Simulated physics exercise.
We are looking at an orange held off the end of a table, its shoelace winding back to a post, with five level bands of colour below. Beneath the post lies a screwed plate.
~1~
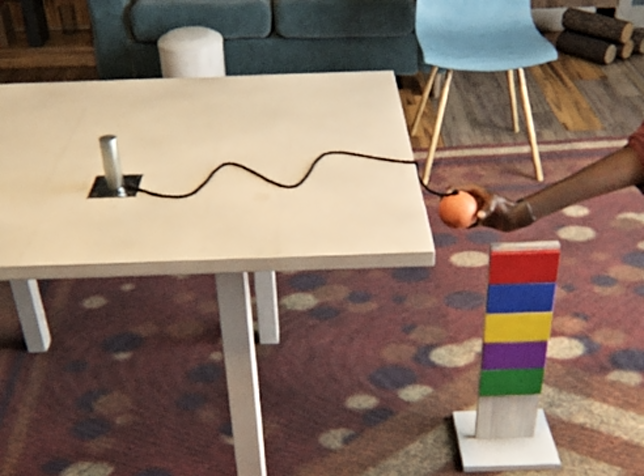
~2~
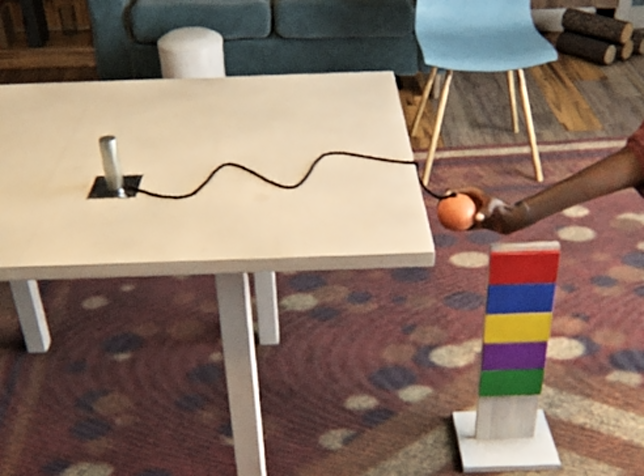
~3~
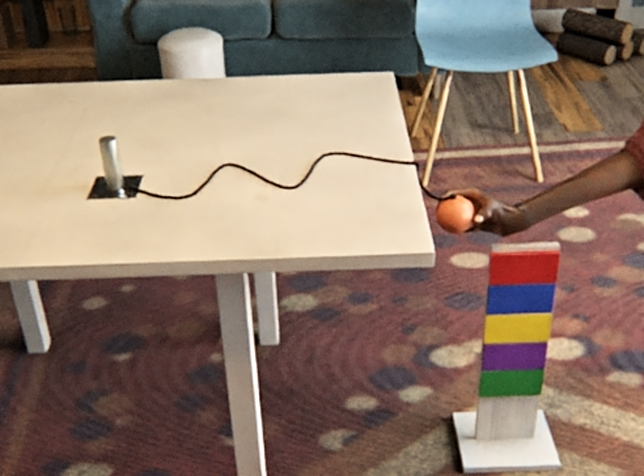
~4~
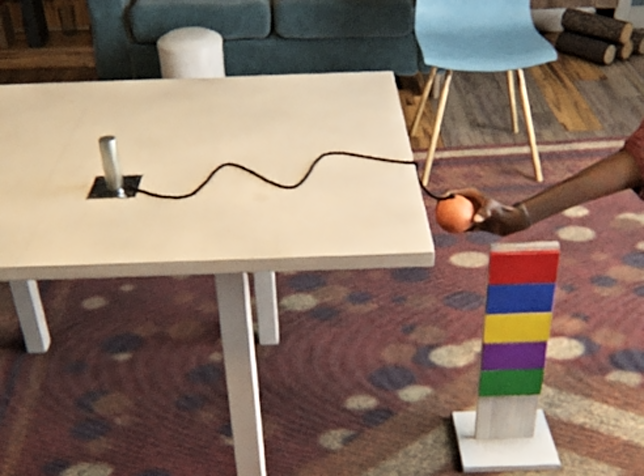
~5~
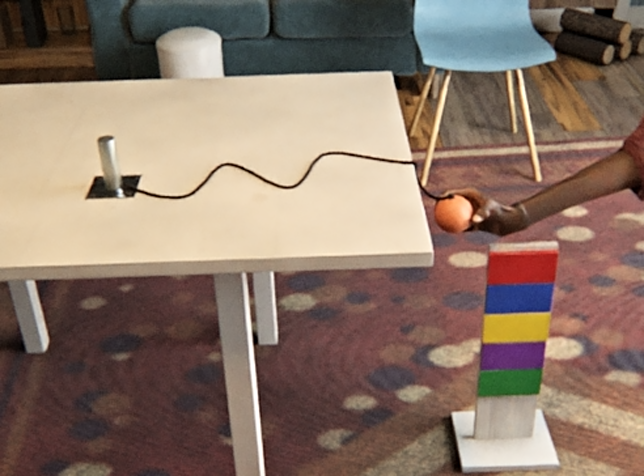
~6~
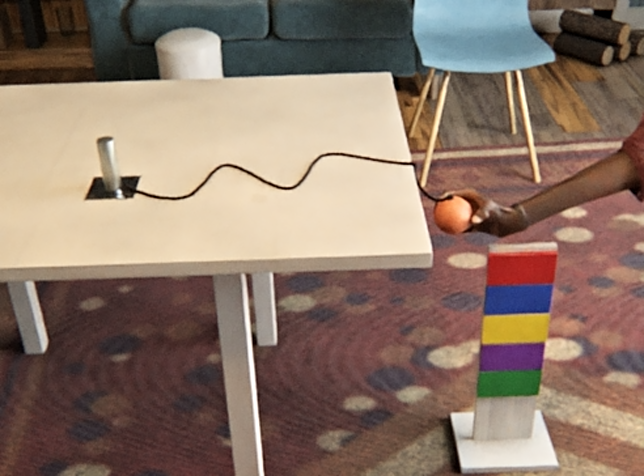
To begin with, a hand at the right holds an orange ball-like object just off the end of a white table, its dark cord winding back to a metal post, beside a stand with five coloured bands. The hand shifts the object very slightly left, then keeps it nearly still while the cord stays slack.
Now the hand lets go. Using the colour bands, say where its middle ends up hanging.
Its middle ends up at the yellow band.
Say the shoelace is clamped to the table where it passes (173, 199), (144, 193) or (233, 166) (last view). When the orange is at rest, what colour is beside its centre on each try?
In sequence it's yellow, then yellow, and lastly blue.
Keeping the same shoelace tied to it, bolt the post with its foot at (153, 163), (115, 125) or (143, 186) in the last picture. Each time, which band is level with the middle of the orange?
First try: Purple; second try: Blue; third try: Purple.
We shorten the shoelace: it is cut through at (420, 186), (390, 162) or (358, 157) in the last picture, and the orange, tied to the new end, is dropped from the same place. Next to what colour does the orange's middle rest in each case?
Blue; red; above them all.
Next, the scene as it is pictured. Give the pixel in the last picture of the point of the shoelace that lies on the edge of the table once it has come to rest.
Look close to (313, 165) - that's the one.
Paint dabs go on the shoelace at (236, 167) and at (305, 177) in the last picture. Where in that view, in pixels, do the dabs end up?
Around (285, 175); the other one around (390, 168).
Early on, orange near (392, 334); level with yellow.
Midway, orange near (421, 334); level with yellow.
Finally, orange near (411, 335); level with yellow. Its middle rests at the yellow band.
